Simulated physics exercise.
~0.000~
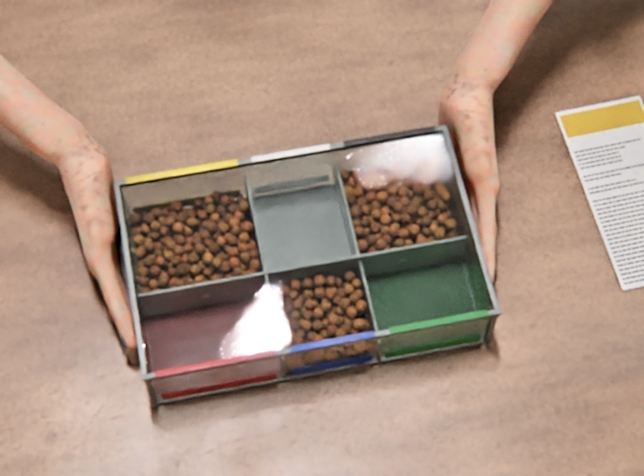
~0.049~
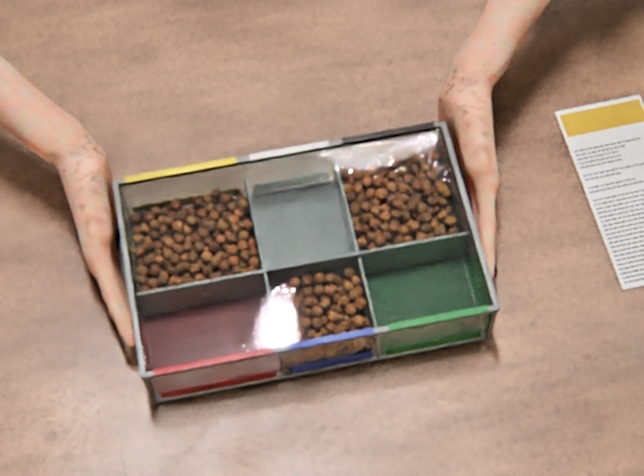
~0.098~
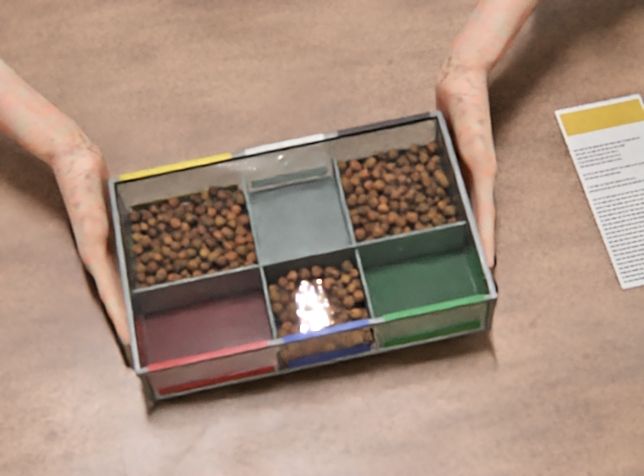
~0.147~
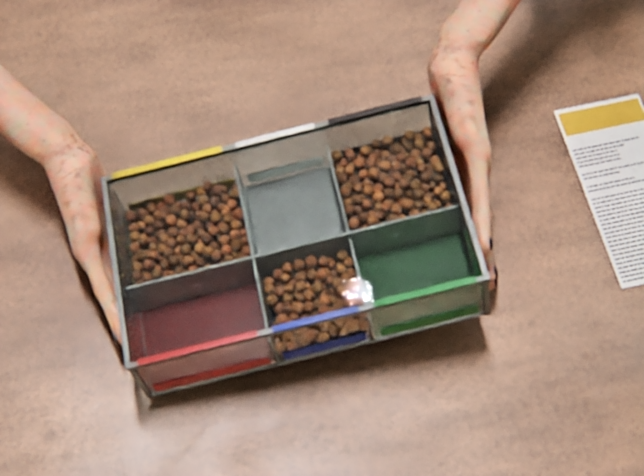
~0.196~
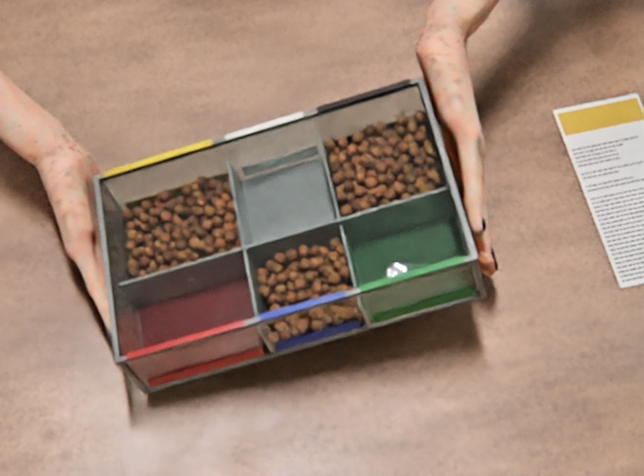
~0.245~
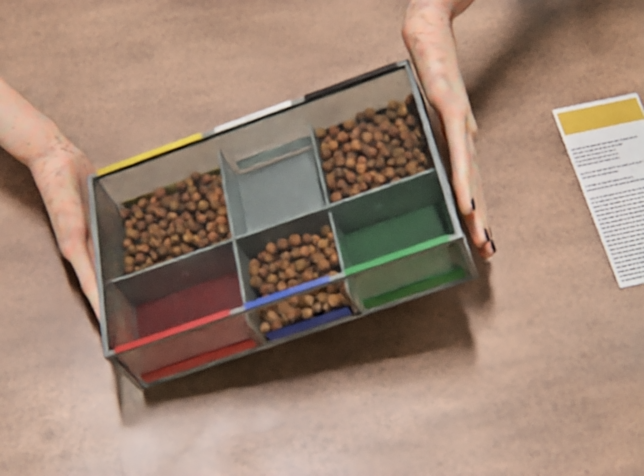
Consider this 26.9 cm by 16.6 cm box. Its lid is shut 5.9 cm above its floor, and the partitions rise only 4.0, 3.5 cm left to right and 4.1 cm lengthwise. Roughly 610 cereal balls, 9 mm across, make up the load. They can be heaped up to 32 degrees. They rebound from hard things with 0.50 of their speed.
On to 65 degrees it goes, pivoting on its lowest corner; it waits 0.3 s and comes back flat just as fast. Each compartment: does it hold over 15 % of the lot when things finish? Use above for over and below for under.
Verdicts: Red below, blue above, green below, yellow above, white below, black above.
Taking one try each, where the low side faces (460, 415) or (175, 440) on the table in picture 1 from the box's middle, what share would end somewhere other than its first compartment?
10 and 15 %.
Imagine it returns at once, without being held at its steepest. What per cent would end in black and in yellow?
In per cent: Black 30; yellow 40.
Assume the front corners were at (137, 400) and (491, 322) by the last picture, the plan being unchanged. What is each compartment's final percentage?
By the end, red has 5%, blue has 25%, green has 0%, yellow has 30%, white has 0% and black has 35%.
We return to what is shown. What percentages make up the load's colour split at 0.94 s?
In per cent: Red 0, blue 20, green 0, yellow 40, white 10, black 30.
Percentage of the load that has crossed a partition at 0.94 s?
About 10 percent.
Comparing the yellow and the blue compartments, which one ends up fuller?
Yellow compartment.
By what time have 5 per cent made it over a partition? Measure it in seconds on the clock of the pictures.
0.80 s, roughly.
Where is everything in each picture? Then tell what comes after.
The first picture shows box tilt 0 degrees, front corners at (148, 375) and (494, 311); blue 20 %, yellow 35 %, black 40 %.
The second picture shows box tilt 1 degrees, front corners at (146, 373) and (494, 307).
The third picture shows box tilt 4 degrees, front corners at (140, 369) and (491, 295), lowest corner left back.
The fourth picture shows box tilt 9 degrees, front corners at (131, 364) and (483, 277), lowest corner left back.
The fifth picture shows box tilt 14 degrees, front corners at (120, 358) and (472, 257), lowest corner left back.
The sixth picture shows box tilt 19 degrees, front corners at (109, 353) and (457, 235), lowest corner left back; blue 20 %, yellow 35 %, black 40 %. Its pace works out near 105 degrees a second.
After 0.94 s, tilt 65 degrees; blue 20 %, yellow 40 %, white 10 %, black 30 %.
After 1.40 s, tilt 34 degrees; blue 20 %, yellow 40 %, white 10 %, black 30 %.
After 1.93 s, tilt 0 degrees; blue 20 %, yellow 40 %, white 10 %, black 30 %.
In the end, at 2.5 s, red 0 %, blue 20 %, green 0 %, yellow 40 %, white 10 %, black 30 %.
